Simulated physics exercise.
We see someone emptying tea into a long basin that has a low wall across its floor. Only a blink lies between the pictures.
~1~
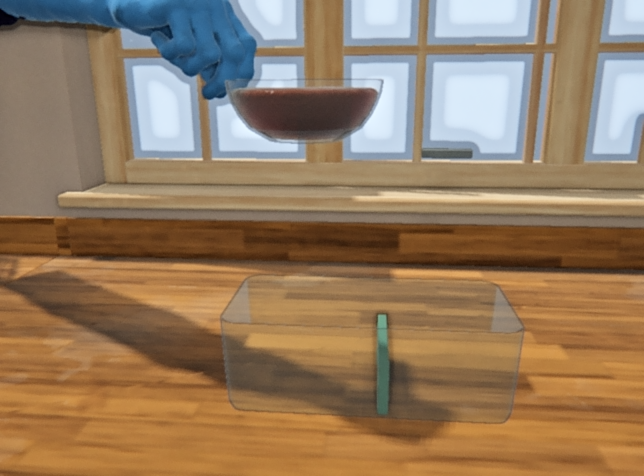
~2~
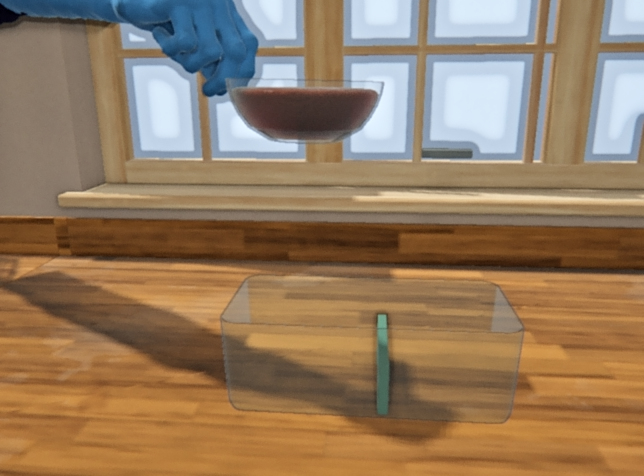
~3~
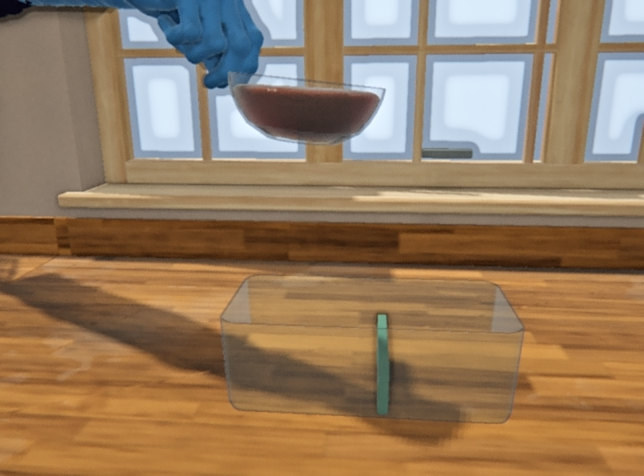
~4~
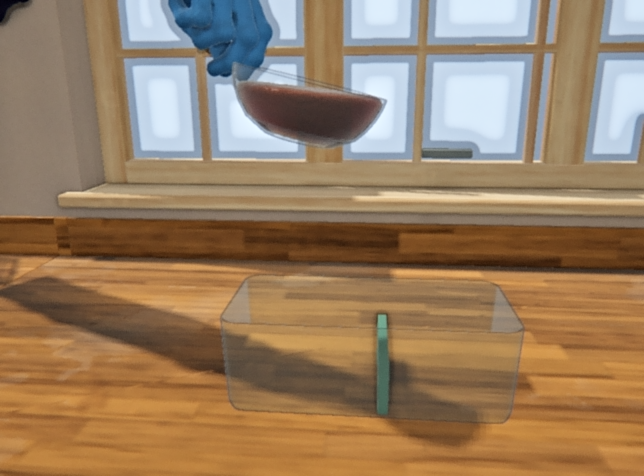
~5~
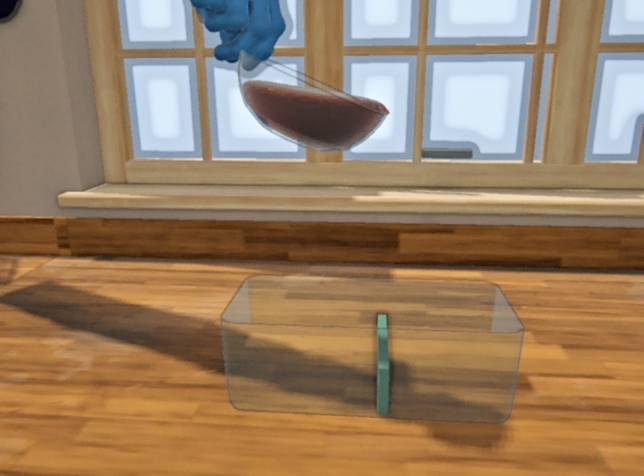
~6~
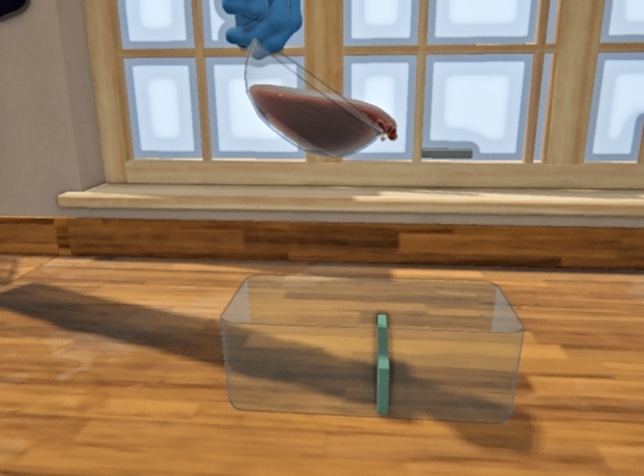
Glass bowl of reddish-brown liquid tilting rightward in a blue-gloved hand above a clear basin, liquid starting over its lip.
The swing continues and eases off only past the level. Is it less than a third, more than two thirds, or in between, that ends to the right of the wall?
It comes to over two thirds.
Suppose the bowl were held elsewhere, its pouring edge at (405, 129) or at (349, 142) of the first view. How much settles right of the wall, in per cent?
Near 80 % and 50 %.
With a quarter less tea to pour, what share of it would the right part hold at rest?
About 75 per cent.
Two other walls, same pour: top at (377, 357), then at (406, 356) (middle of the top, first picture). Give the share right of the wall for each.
The first gives 65 %, the second 55 %.
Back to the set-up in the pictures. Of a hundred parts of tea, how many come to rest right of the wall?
About 75 per cent.
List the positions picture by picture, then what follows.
In the first picture, tilt 0°; pouring edge (383, 82); surface from (234, 90) to (379, 89); the long basin's rim runs from (235, 297) to (510, 306); the wall's top is at (383, 340).
In the second picture, tilt 2°; pouring edge (383, 84); surface from (234, 89) to (379, 91).
In the third picture, tilt 6°; pouring edge (385, 91); surface from (237, 85) to (381, 95).
In the fourth picture, tilt 14°; pouring edge (386, 102); surface from (240, 82) to (384, 99).
In the fifth picture, tilt 24°; pouring edge (385, 116); surface from (245, 83) to (385, 110); 3 per cent is over the edge.
In the sixth picture, tilt 36°; pouring edge (381, 133); surface from (252, 87) to (365, 112); 12 per cent is over the edge.
A moment on, the bowl is tipped right over and 2 per cent is still to pour, 0 is left of the wall and 43 right of it.
Next, the bowl is tipped right over and 0 per cent is still to pour, 11 is left of the wall and 65 right of it.
Then the bowl is tipped right over and 0 per cent is still to pour, 16 is left of the wall and 77 right of it.
Later the bowl is tipped right over and 0 per cent is still to pour, 18 is left of the wall and 76 right of it.
At rest 18 per cent lies left of the wall, 76 right of it and 6 outside.
